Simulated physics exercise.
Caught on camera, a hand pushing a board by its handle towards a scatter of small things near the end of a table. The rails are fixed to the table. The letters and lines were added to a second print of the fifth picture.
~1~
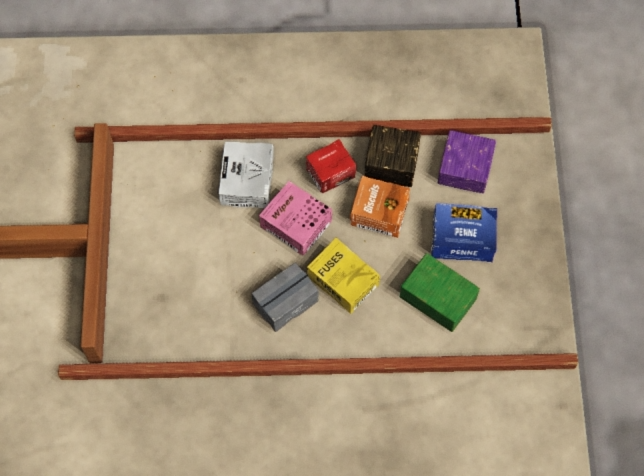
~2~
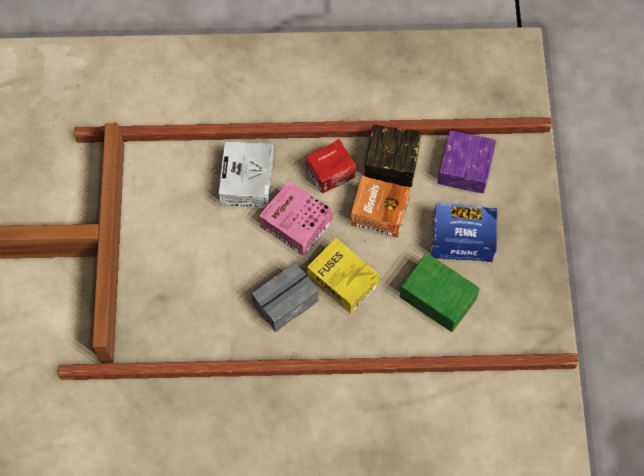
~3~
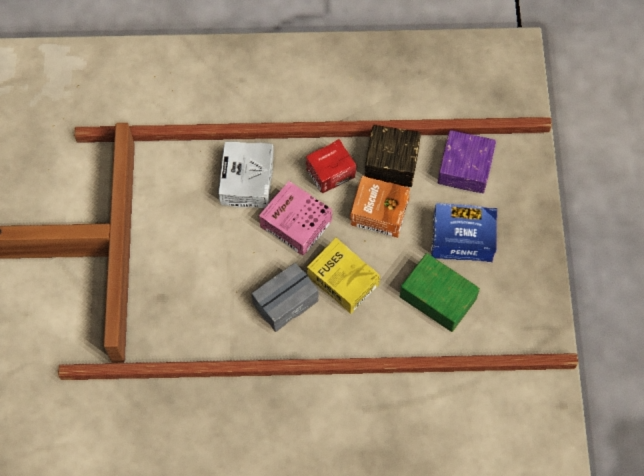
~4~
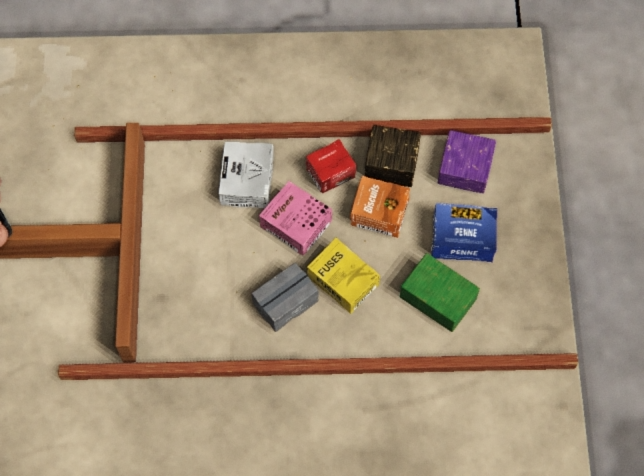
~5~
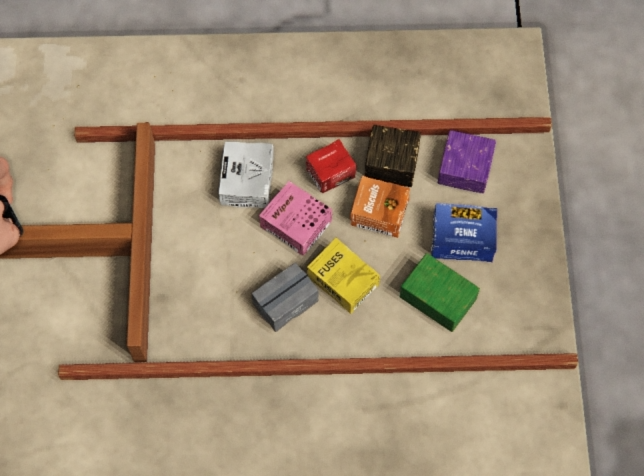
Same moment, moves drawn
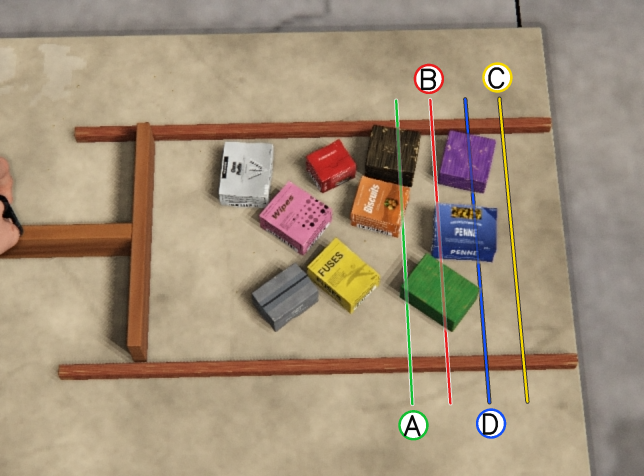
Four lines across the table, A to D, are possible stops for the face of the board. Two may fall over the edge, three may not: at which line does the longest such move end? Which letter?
No farther than B.
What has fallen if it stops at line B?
It is the purple block.
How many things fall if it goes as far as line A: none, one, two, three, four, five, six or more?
One.
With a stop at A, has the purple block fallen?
By then, yes.
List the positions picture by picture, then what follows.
In the first frame, yellow box (344, 276); pink box (296, 218); grey box (286, 298).
In the second frame, board (105, 230); green block (440, 293).
In the third frame, board (116, 230); black block (392, 156).
In the fourth frame, board (128, 230); red packet (331, 168).
In the fifth frame, board (139, 230); blue packet (465, 234); yellow box (344, 276); pink box (296, 218).
On the marked copy, A at (404, 244); B at (440, 243); C at (513, 242); D at (477, 243).
Taking B. A third of the way, board (247, 227); white packet (280, 173); pink box (312, 225).
Two thirds of the way, board (355, 225); purple block (520, 160); blue packet (491, 238).
When it is over, board (437, 223); purple block over the edge; black block (549, 149); one fallen.
As for the rest, A is within the limit but short; C drops seven; D drops four.
